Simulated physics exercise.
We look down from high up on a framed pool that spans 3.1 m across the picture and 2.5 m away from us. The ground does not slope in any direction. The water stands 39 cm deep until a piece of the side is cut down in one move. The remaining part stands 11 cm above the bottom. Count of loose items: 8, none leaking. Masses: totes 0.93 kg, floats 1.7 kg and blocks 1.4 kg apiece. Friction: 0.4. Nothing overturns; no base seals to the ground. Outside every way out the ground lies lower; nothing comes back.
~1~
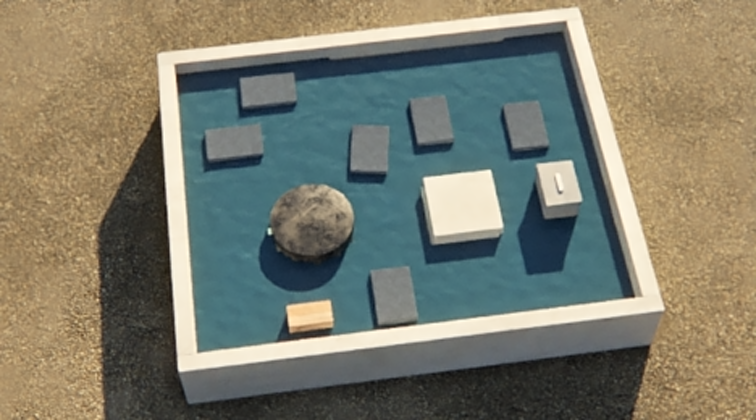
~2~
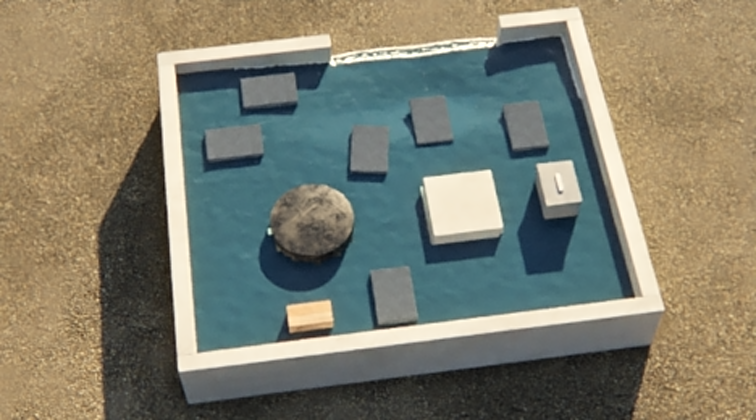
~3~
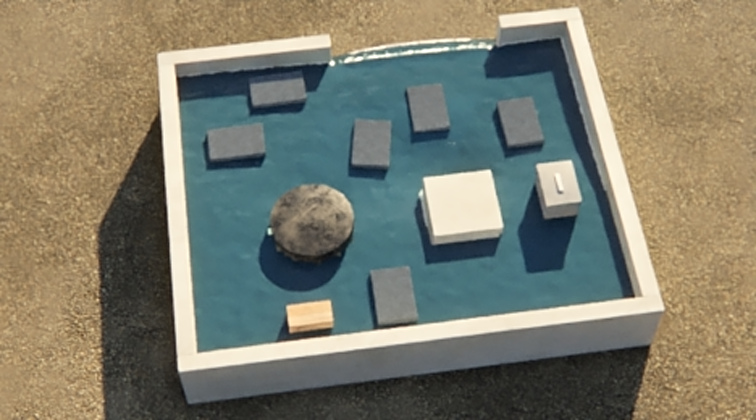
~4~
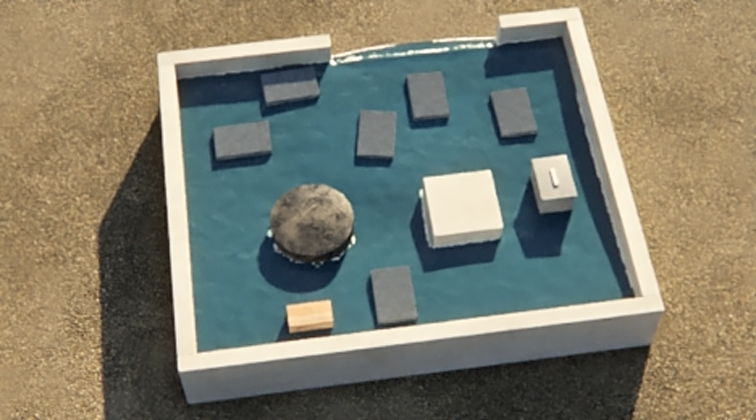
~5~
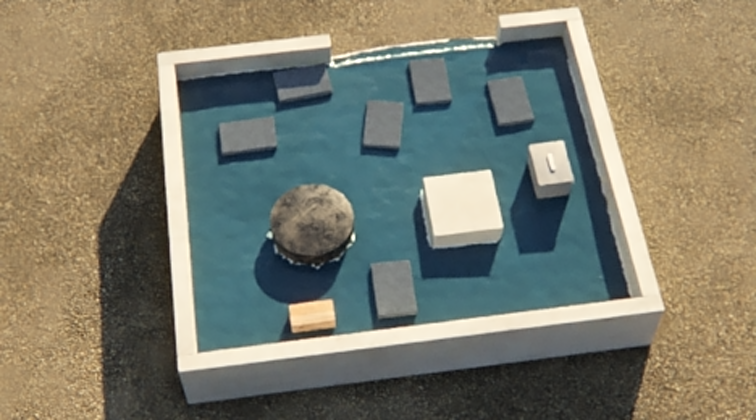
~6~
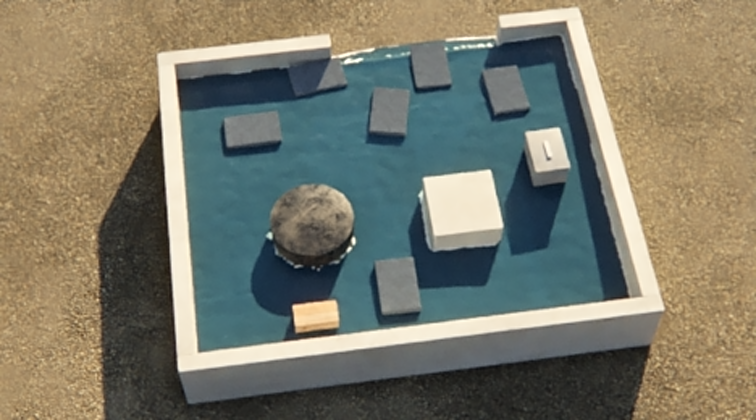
Dark floating blocks drift toward a gap that opens in the pool's far wall.
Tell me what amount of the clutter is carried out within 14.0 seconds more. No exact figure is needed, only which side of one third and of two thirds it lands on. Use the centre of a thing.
It lands at or above two thirds.
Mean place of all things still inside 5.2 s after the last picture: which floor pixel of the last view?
(397, 204).
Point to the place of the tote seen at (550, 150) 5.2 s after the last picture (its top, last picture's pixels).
Roughly at (511, 86).
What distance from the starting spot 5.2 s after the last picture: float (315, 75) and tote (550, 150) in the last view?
The first one: Gone out. The second one: 100 cm.
Then, 1.2 s after the last picture 2 of 8 are out; 6 afloat.
Then, 5.2 s after the last picture 4 of 8 are out; 4 afloat.
Then, 10.0 s after the last picture 6 of 8 are out; 2 afloat.
Then, 14.0 s after the last picture 6 of 8 are out; 2 afloat.
